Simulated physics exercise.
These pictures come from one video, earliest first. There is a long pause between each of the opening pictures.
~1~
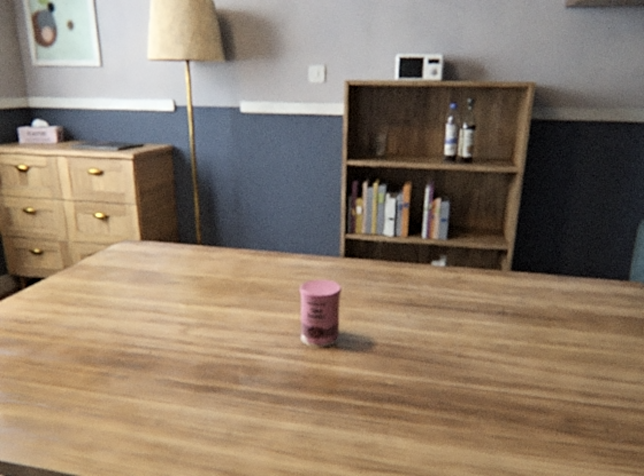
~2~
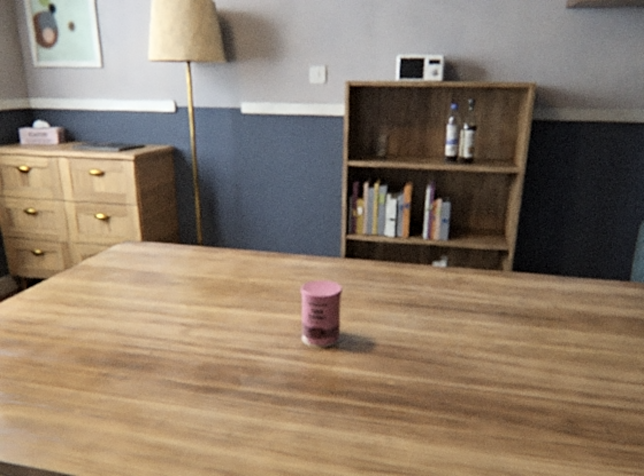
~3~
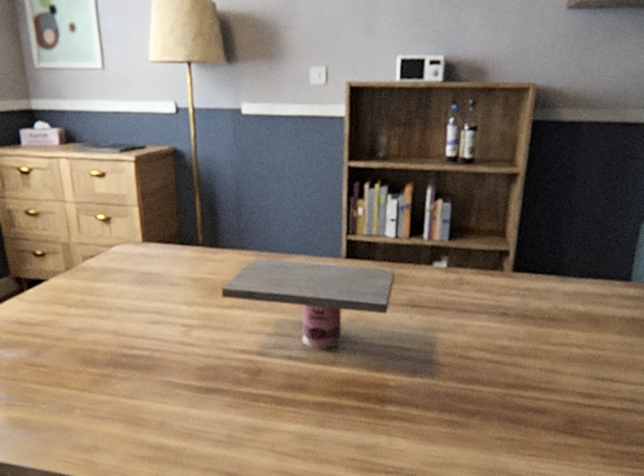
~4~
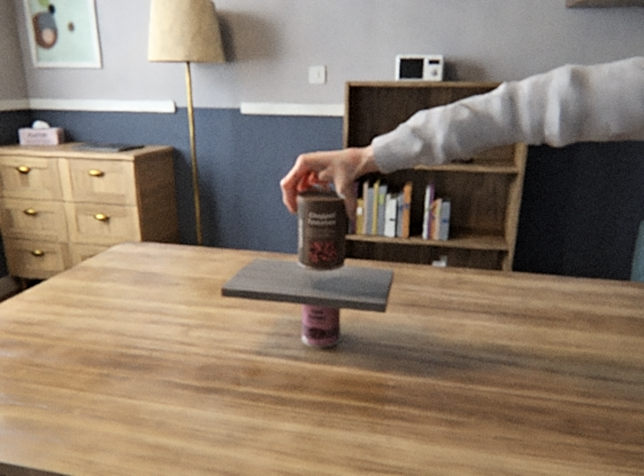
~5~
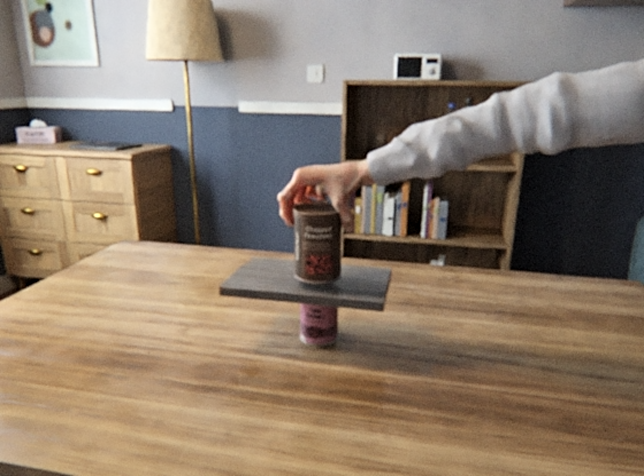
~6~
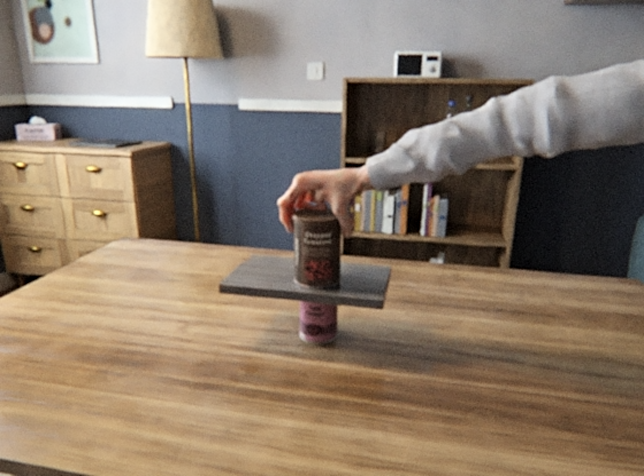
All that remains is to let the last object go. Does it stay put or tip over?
Looks to me like it is stable after that.
Then, 0.20 s after the last picture, nothing has stirred.
Then, 0.40 s after the last picture, brown tin resting near (318, 248).
At rest, all 3 in place. Seen from the same camera at the end, brown tin near (318, 248). The stack stays up.
